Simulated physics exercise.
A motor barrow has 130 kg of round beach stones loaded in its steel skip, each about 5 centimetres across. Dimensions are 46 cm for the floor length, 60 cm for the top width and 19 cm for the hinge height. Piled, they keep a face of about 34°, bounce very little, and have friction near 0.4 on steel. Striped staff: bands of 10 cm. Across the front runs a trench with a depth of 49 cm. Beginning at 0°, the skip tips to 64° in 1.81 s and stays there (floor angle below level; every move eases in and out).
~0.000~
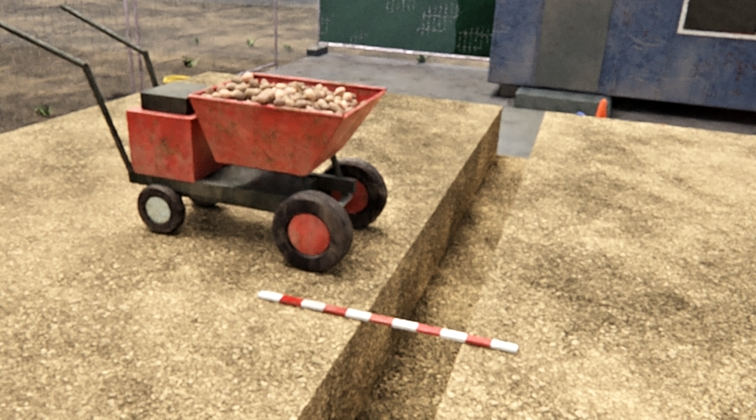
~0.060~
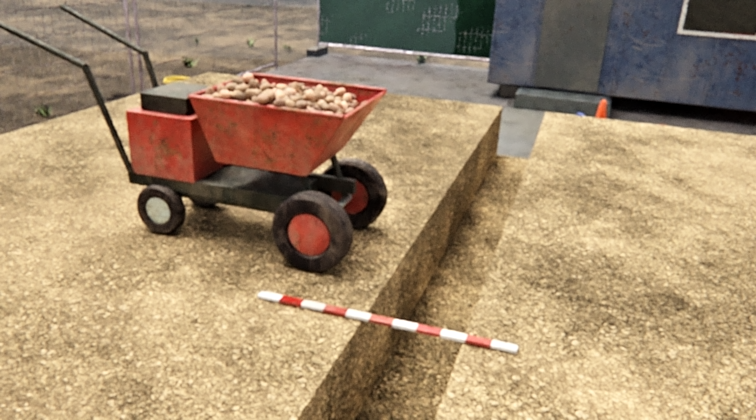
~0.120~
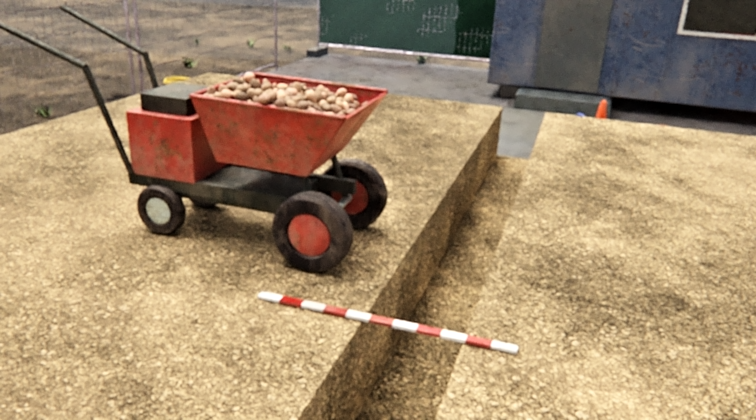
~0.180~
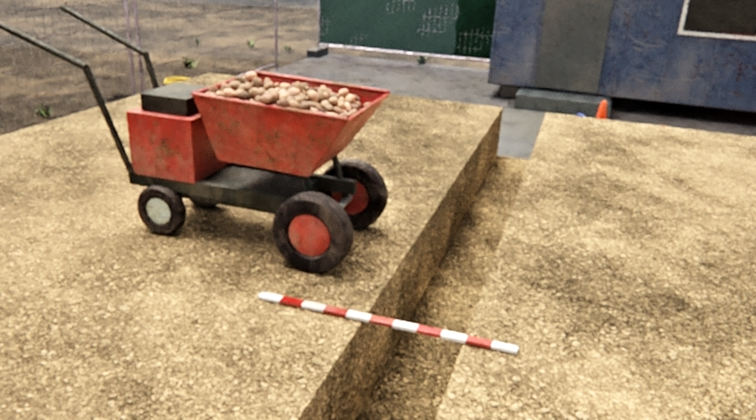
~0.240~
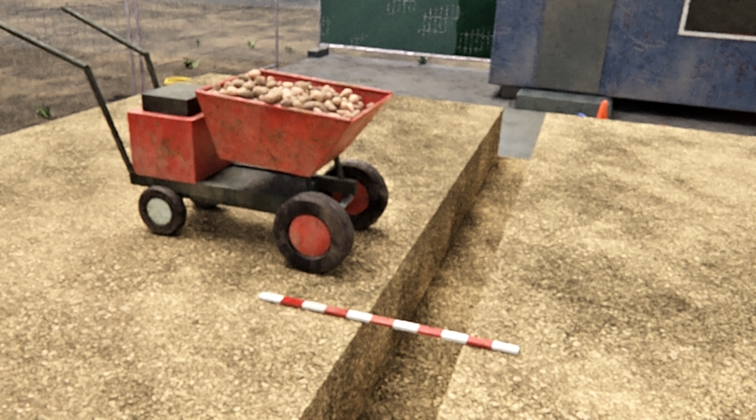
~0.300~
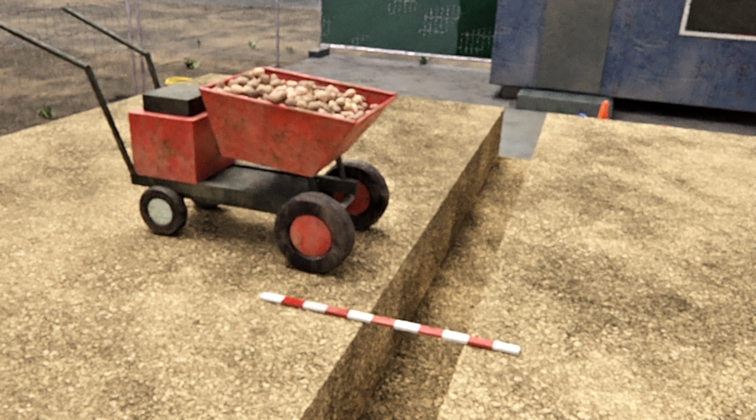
On gravelly ground beside a narrow trench, a red motor barrow holding a heap of rounded stones stands still behind a red-and-white striped staff, then its skip slowly tilts slightly toward the right, the stones shifting a little.
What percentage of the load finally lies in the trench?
About 62 per cent.
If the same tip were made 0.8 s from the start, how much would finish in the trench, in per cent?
With that change, it comes to around 45 per cent.
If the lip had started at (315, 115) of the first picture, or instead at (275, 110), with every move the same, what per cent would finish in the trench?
80 % and 85 %.
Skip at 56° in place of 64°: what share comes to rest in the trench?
With that change, near 45 per cent.
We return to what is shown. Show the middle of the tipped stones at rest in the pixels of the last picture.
The stones end up centred near (463, 343).
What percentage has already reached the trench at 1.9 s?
Close to 20 per cent at that time.
After 1.4 s the floor is at 54°; 98 % in the skip, 2 % in the trench; the foremost stones are at (460, 211).
After 1.9 s the floor is at 64°; 65 % in the skip, 21 % in the trench, 14 % past the trench; the foremost stones are at (576, 285).
After 2.3 s the floor is at 64°; 43 % in the skip, 33 % in the trench, 24 % past the trench; the foremost stones are at (631, 304).
After 4.2 s the floor is at 64°; 13 % in the skip, 62 % in the trench, 25 % past the trench; the foremost stones are at (658, 322).
